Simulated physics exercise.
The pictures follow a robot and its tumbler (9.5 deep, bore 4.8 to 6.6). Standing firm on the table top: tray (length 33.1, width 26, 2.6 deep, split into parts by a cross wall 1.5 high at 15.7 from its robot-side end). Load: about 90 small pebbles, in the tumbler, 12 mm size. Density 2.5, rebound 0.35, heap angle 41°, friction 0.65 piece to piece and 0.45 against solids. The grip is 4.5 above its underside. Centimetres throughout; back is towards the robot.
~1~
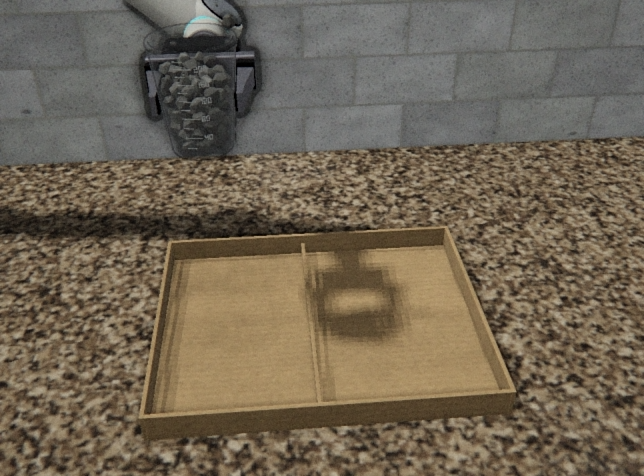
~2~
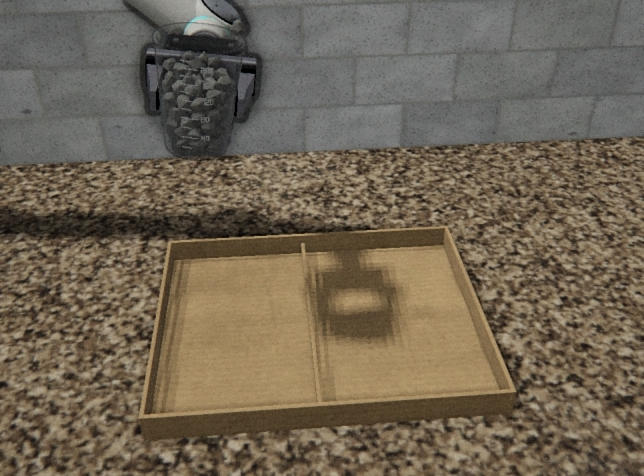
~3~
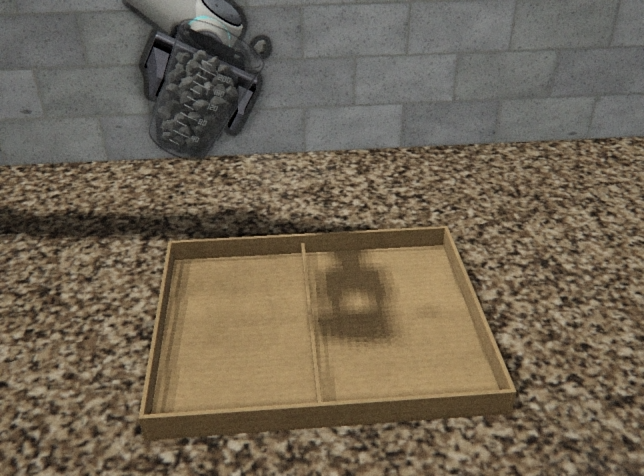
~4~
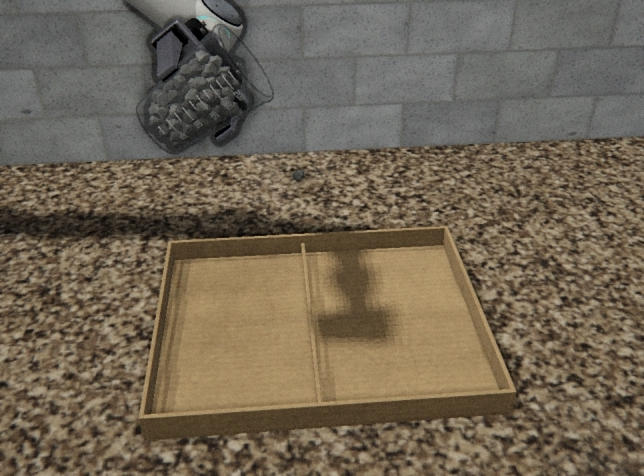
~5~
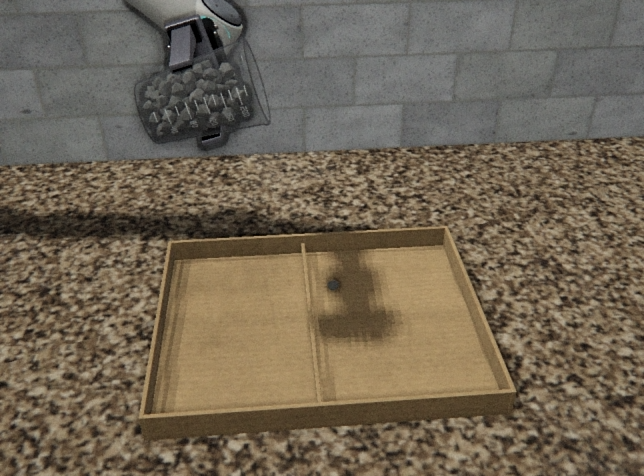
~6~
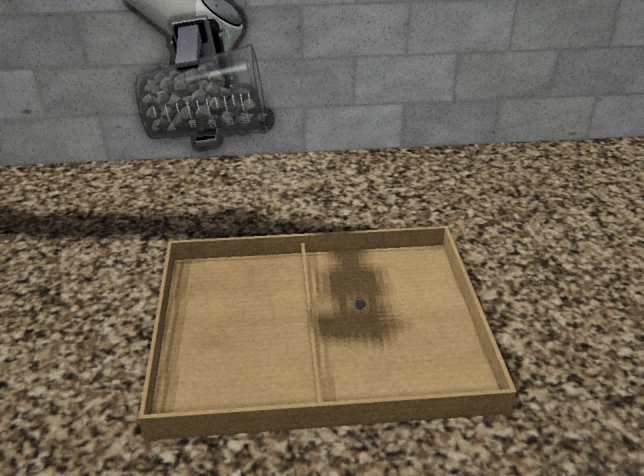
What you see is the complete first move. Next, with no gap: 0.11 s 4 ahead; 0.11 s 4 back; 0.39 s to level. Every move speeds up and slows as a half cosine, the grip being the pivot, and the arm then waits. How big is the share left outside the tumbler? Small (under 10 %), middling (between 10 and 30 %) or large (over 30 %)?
A large share, over 30 %, ends outside the tumbler.
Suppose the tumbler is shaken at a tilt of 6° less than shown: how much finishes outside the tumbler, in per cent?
Some 35 per cent.
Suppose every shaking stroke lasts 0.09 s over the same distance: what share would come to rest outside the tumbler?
In that case some 65 per cent.
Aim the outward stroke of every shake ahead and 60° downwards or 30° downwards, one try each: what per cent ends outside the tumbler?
Some 5 and 25 per cent.
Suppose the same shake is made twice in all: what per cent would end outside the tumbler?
Then about 60 per cent.
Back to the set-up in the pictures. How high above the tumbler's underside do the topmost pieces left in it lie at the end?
About 5.5 cm.
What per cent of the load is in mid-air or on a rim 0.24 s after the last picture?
Roughly 42 per cent.
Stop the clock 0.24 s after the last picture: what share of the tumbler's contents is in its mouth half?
Roughly 75 per cent.
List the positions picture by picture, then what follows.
In the first frame, tumbler middle at (197, 96), level; upper third of the load around (194, 79), from x 165 to 230, top at y 20; 93 in the tumbler.
In the second frame, tumbler middle at (198, 96), tilted 8° forward; upper third of the load around (196, 79), from x 170 to 240, top at y 25.
In the third frame, tumbler middle at (199, 96), tilted 29° forward; upper third of the load around (199, 77), from x 165 to 260, top at y 45.
In the fourth frame, tumbler middle at (200, 97), tilted 54° forward; upper third of the load around (202, 83), from x 155 to 300, top at y 60; 92 in the tumbler, 1 in flight or on a rim.
In the fifth frame, tumbler middle at (201, 98), tilted 75° forward; upper third of the load around (202, 86), from x 150 to 335, top at y 70; 92 in the tumbler, 1 in the far-side part.
In the sixth frame, tumbler middle at (201, 98), tilted 83° forward; upper third of the load around (191, 85), from x 150 to 360, top at y 70; 92 in the tumbler, 1 in the far-side part.
Then, 0.24 s later, tilted 82° forward, highest piece 27 above the table; 53 in the tumbler, 1 in the far-side part, 39 in flight or on a rim.
Then, 0.49 s later, tilted 18° forward, highest piece 30 above the table; 48 in the tumbler, 38 in the far-side part, 7 in the robot-side part.
Then, 0.81 s later, level, highest piece 27 above the table; 48 in the tumbler, 38 in the far-side part, 7 in the robot-side part.
Then, 1.86 s later, level, highest piece 27 above the table; 48 in the tumbler, 38 in the far-side part, 7 in the robot-side part.
At rest, 48 in the tumbler, 38 in the far-side part, 7 in the robot-side part. That is 48 % outside the tumbler.
